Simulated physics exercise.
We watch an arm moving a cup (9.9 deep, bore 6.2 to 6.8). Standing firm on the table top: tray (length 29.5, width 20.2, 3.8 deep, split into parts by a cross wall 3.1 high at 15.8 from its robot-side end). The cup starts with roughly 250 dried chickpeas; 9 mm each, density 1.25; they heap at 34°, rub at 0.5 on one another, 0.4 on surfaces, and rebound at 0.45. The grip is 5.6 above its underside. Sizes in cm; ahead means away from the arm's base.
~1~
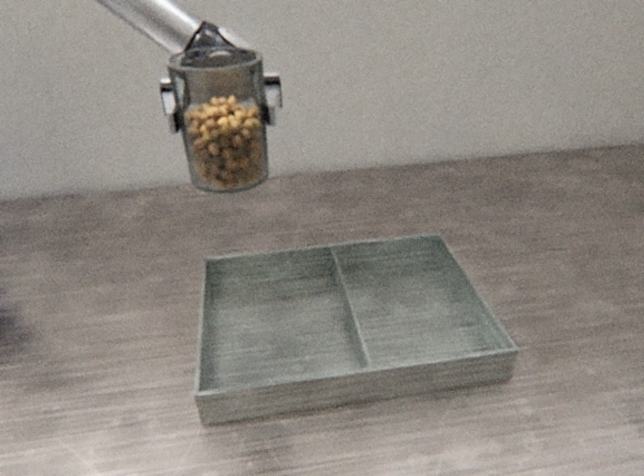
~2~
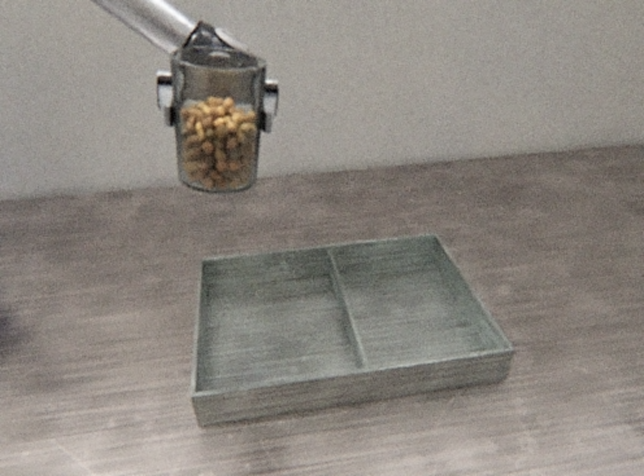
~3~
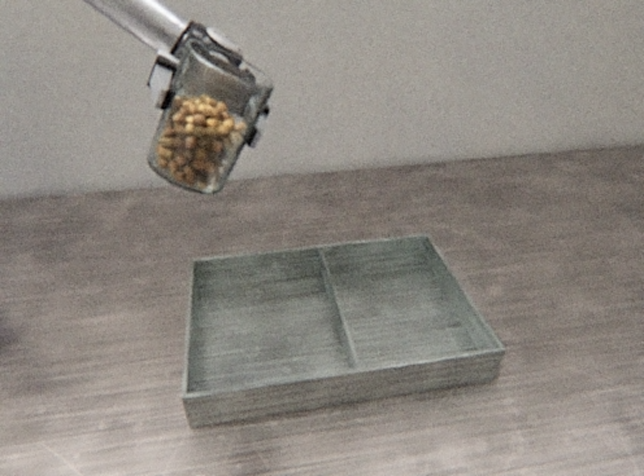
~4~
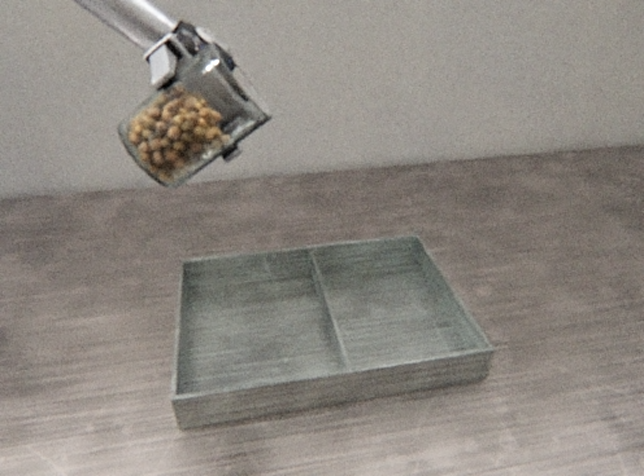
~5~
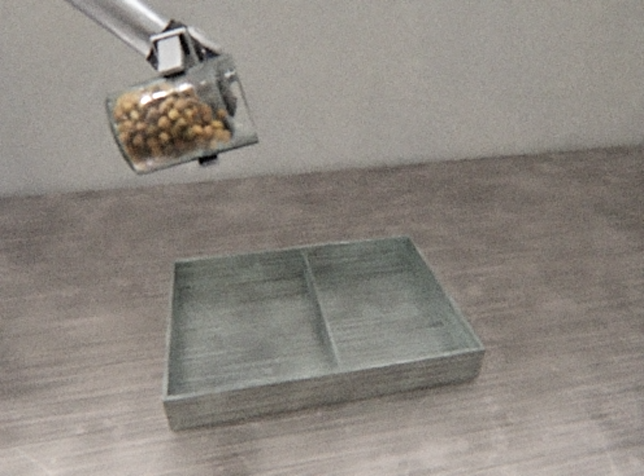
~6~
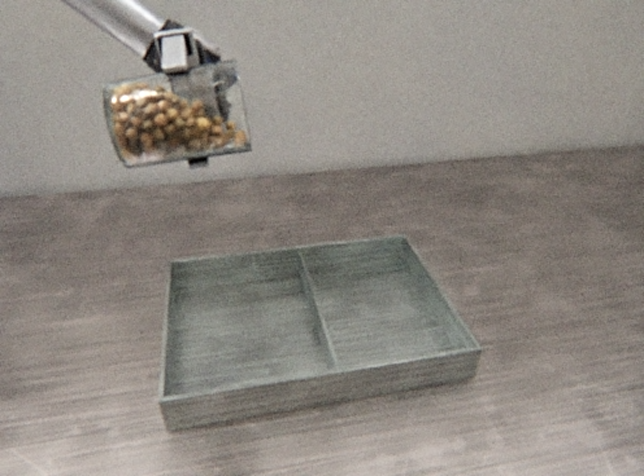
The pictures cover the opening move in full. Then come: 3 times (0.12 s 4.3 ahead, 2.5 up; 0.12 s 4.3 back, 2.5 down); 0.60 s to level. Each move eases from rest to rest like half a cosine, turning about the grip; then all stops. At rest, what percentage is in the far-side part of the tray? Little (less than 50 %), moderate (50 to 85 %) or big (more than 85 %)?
A moderate share, 50 to 85 %, ends in the far-side part of the tray.
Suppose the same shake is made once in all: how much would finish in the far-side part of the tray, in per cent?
It would be near 55 per cent.
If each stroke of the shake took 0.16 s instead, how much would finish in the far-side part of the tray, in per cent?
In that case some 40 per cent.
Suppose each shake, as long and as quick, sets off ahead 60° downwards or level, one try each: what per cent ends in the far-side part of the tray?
Some 15 and 55 per cent.
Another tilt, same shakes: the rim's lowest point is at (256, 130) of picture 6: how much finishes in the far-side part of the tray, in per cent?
Some 40 per cent.
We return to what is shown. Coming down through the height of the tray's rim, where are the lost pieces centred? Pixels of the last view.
Around (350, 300).
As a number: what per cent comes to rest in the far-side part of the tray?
Some 70 per cent.
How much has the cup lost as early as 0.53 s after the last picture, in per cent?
Some 85 per cent.
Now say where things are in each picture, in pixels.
In the first frame, cup middle at (224, 122), level; upper third of the load around (224, 123), from x 190 to 260, top at y 105; 248 in the cup.
In the second frame, cup middle at (219, 123), tilted 8° forward; upper third of the load around (217, 124), from x 185 to 255, top at y 105.
In the third frame, cup middle at (207, 122), tilted 29° forward; upper third of the load around (198, 122), from x 160 to 240, top at y 105.
In the fourth frame, cup middle at (194, 120), tilted 55° forward; upper third of the load around (174, 114), from x 135 to 225, top at y 90.
In the fifth frame, cup middle at (184, 118), tilted 76° forward; upper third of the load around (155, 108), from x 120 to 225, top at y 90.
In the sixth frame, cup middle at (179, 117), tilted 84° forward; upper third of the load around (146, 107), from x 115 to 240, top at y 90; 248 in the cup.
Then, 0.53 s after the last picture, tilted 84° forward, highest piece 25 above the table; 149 in the far-side part, 40 in the cup, 23 in the robot-side part, 1 on the table or floor, 35 in flight or on a rim.
Then, 1.06 s after the last picture, tilted 34° forward, highest piece 25 above the table; 176 in the far-side part, 44 in the robot-side part, 24 in the cup, 4 on the table or floor.
Then, 1.52 s after the last picture, level, highest piece 22 above the table; 176 in the far-side part, 44 in the robot-side part, 24 in the cup, 4 on the table or floor.
Then, 2.57 s after the last picture, level, highest piece 22 above the table; 176 in the far-side part, 44 in the robot-side part, 24 in the cup, 4 on the table or floor.
Final count, 176 in the far-side part, 44 in the robot-side part, 24 in the cup, 4 on the table or floor. That is 71 % in the far-side part of the tray.
